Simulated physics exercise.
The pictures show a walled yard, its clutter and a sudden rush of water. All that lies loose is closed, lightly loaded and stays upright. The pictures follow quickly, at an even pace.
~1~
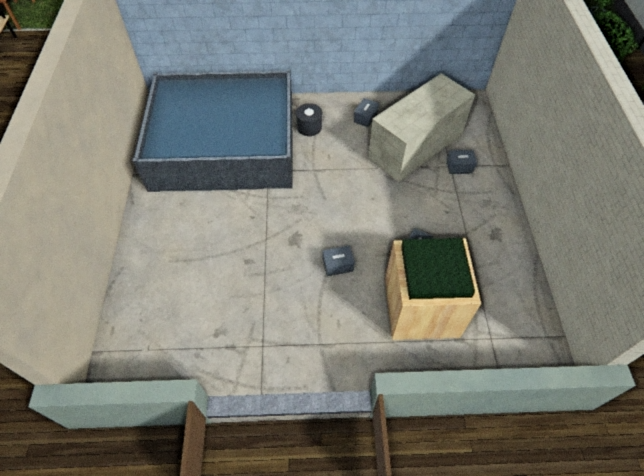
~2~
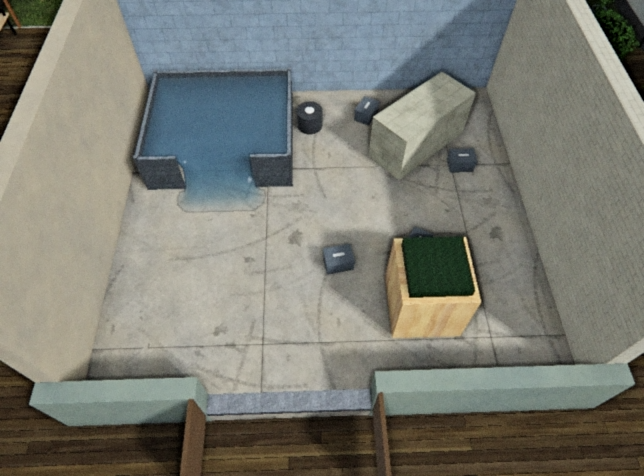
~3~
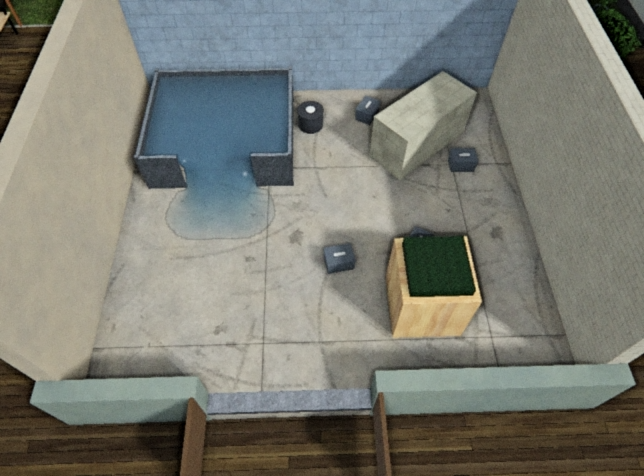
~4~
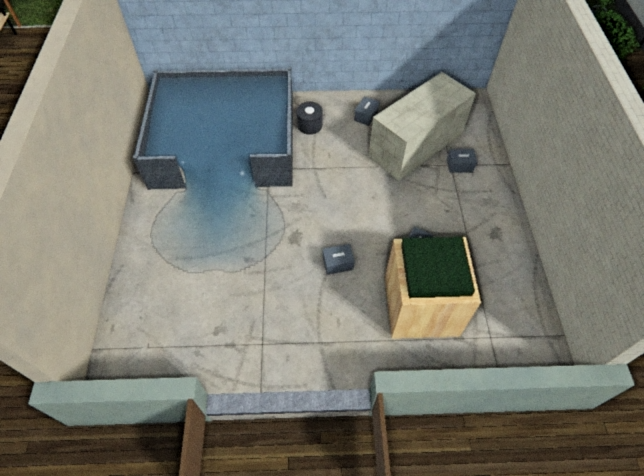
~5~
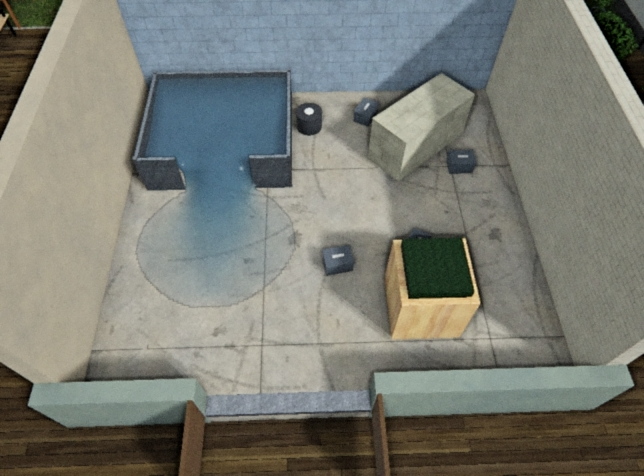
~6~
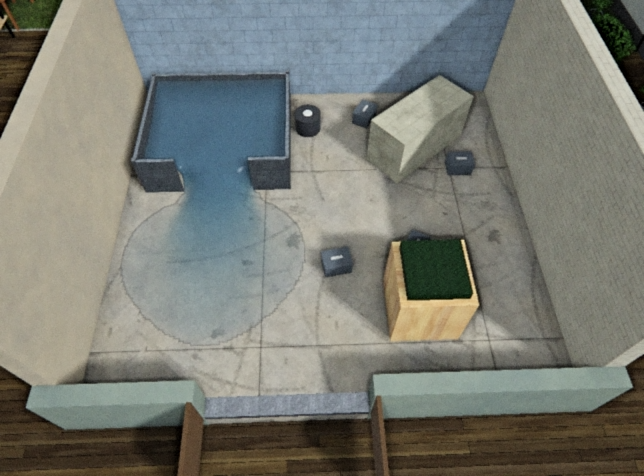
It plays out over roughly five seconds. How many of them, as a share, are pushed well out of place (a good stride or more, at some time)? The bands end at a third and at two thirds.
It is less than a third.
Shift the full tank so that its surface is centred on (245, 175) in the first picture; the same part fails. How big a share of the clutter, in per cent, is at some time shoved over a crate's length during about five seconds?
Close to 0 %.
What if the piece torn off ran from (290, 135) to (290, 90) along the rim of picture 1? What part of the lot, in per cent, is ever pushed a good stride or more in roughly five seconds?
Roughly 80 per cent.
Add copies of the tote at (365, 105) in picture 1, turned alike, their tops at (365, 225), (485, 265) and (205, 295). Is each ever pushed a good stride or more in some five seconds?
In that order: Short of that, short of that, swept aside.
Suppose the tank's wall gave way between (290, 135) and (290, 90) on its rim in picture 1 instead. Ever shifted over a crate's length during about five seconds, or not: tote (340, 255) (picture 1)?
My call: Never so far.
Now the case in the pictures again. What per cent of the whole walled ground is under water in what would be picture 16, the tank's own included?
Close to 50 %.
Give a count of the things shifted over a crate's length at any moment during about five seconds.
1 of them.
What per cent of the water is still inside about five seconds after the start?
About 76 per cent.
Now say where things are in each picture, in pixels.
In the first picture, a tote at (418, 242), on the bottom; a tote at (339, 257), on the bottom; 0 of 5 have shifted.
In the second picture, a tote at (419, 241) rests on the ground; a tote at (339, 255), on the bottom; 0 of 5 have shifted.
In the third picture, a tote at (419, 240) rests on the ground; a tote at (339, 254) rests on the ground; 0 of 5 have shifted.
In the fourth picture, a tote at (419, 241) rests on the ground; a tote at (339, 255), on the bottom; 0 of 5 have shifted.
In the fifth picture, a tote at (418, 242) rests on the ground; a tote at (338, 256), on the bottom; 0 of 5 have shifted.
In the sixth picture, a tote at (417, 244), on the bottom; a tote at (337, 258) rests on the ground; 0 of 5 have shifted.
A moment on, 0 of 5 are well off their spots; 0 afloat.
Next, 1 of 5 are well off their spots; 0 afloat.
Later, 1 of 5 are well off their spots; 0 afloat.
In the end, 1 of 5 are well off their spots, and 1 have been at some point; 0 afloat.
